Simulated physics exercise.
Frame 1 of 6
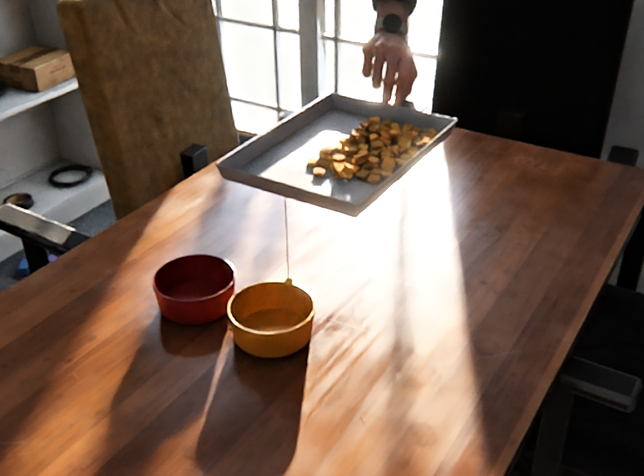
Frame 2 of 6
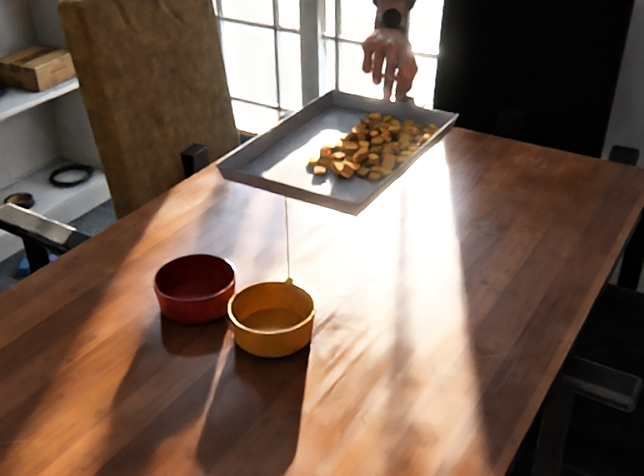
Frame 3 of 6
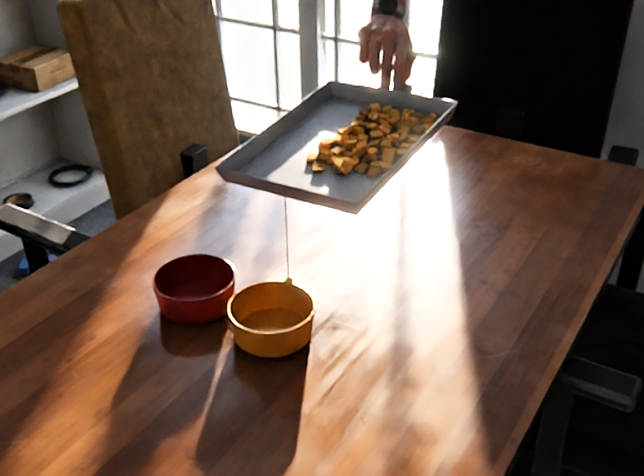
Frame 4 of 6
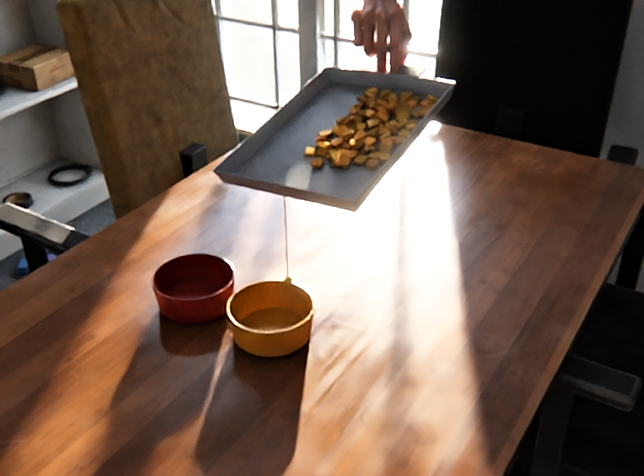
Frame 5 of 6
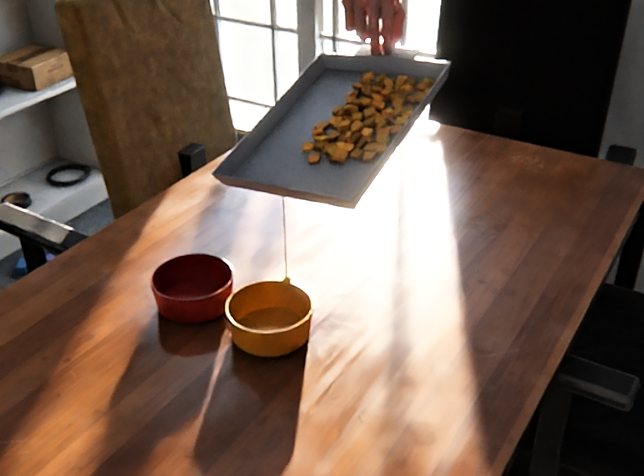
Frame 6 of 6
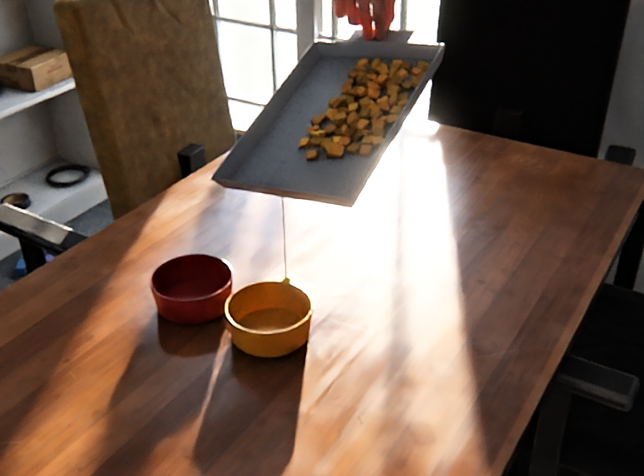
A hand lifted the far end of a gray tray of golden-brown cereal squares, tilting it more and more steeply above a wooden table, while the red and yellow dishes below stayed put.
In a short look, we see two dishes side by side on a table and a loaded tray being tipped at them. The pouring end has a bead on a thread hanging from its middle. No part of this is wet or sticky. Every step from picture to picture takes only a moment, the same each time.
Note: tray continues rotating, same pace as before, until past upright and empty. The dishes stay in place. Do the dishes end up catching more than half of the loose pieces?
Yes.
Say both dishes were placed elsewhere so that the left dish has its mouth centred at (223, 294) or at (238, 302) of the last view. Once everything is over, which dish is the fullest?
Well, the left-side one at the first spot and the left-side one at the second.
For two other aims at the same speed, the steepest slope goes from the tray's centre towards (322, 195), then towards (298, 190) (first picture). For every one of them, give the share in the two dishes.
It comes to about 10 per cent the first time and about 40 per cent the second.
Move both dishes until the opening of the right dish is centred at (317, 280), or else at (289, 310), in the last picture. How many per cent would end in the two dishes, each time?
Trial 1 around 10 percent, trial 2 around 80 percent.
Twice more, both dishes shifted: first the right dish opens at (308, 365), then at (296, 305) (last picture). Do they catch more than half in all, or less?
Well, not up to half at the first spot and in excess of half at the second.
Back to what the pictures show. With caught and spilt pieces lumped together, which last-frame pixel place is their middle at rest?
I'd mark it at roughly (209, 308).
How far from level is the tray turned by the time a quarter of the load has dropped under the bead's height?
85°, roughly.
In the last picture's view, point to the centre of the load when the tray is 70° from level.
The middle of the pieces lands at roughly (245, 185).
Shortly afterwards, tray tipped steeply; the bulk on the tray; a little in the air.
Next, tray tipped past a quarter turn; only a few on the tray; near a quarter in the right dish; near half in the left dish; near a quarter outside both; a little in the air.
Some moments later, tray tipped past a quarter turn; near a quarter in the right dish; near half in the left dish; near a quarter outside both.
In the end, tray tipped past a quarter turn; near a quarter in the right dish; near half in the left dish; near a quarter outside both.
